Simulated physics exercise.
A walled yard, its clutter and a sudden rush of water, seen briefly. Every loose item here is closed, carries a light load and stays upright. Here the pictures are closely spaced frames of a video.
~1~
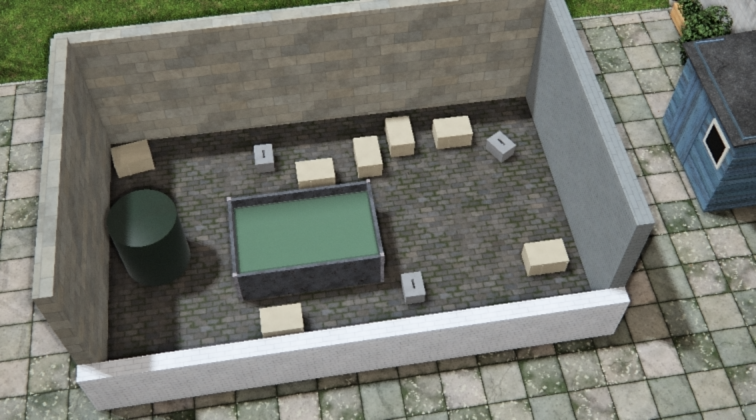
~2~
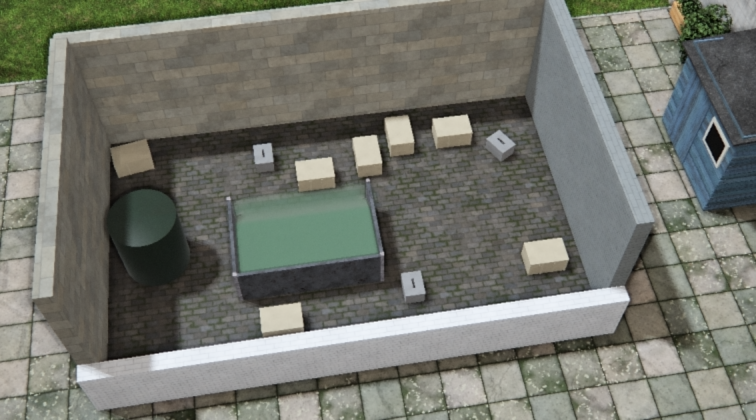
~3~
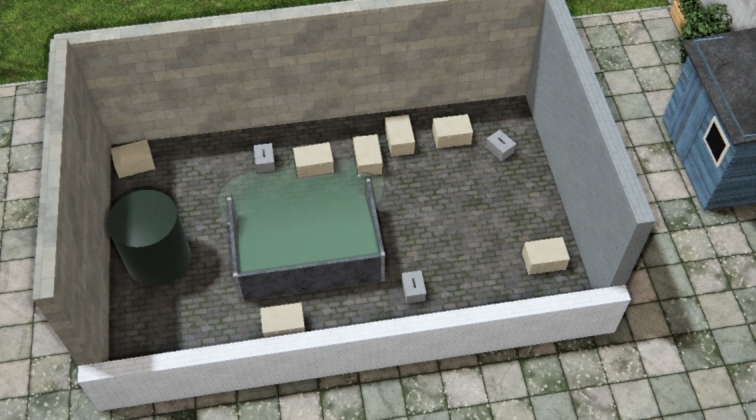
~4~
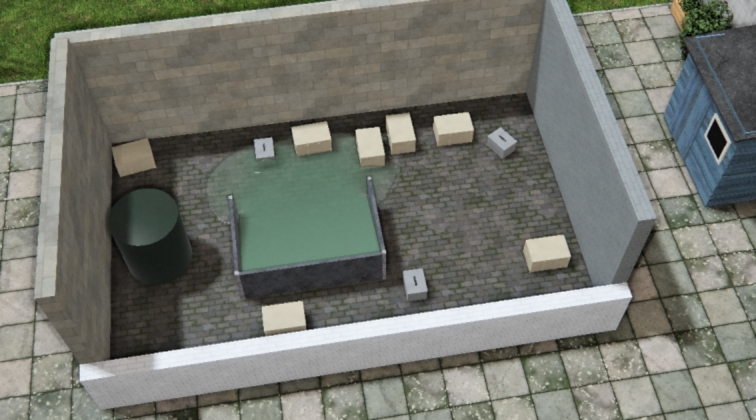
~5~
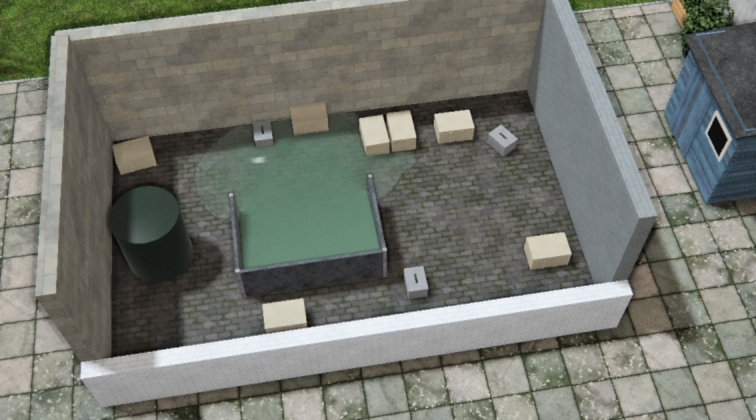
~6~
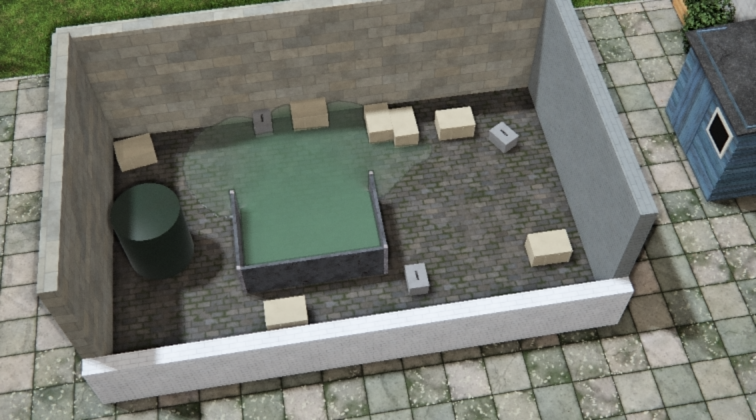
In a walled yard, the far side of a raised pool of green water gave way, and the water spread to the back wall, pushing a few nearby pale and grey boxes along with it.
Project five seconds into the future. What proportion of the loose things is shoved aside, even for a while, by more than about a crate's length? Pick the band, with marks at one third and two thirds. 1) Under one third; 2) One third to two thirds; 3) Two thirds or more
Two thirds or more (3).
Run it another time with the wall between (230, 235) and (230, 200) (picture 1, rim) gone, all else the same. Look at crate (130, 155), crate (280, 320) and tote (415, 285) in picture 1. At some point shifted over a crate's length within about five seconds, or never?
Object by object: Covered the distance, covered the distance, short of it.
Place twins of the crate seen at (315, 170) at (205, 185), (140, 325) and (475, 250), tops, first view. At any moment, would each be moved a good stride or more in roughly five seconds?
Displaced, displaced, stays put.
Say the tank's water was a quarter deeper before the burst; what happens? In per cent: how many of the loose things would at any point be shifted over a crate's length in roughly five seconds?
My estimate is around 80 percent.
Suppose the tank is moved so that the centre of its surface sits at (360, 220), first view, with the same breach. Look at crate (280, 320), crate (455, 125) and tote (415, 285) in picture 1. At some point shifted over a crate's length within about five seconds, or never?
The three, one by one: Short of that, past that mark and short of that.
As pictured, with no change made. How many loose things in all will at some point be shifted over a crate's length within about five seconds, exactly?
Exactly 8.
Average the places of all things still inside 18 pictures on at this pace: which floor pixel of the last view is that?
The average lies close to (413, 197).
A moment on, 3 of 10 are well off their spots; 3 afloat.
Next, 5 of 10 are well off their spots; 5 afloat.
Later, 7 of 10 are well off their spots; 7 afloat.
In the end, 8 of 10 are well off their spots, and 8 have been at some point; 7 afloat.
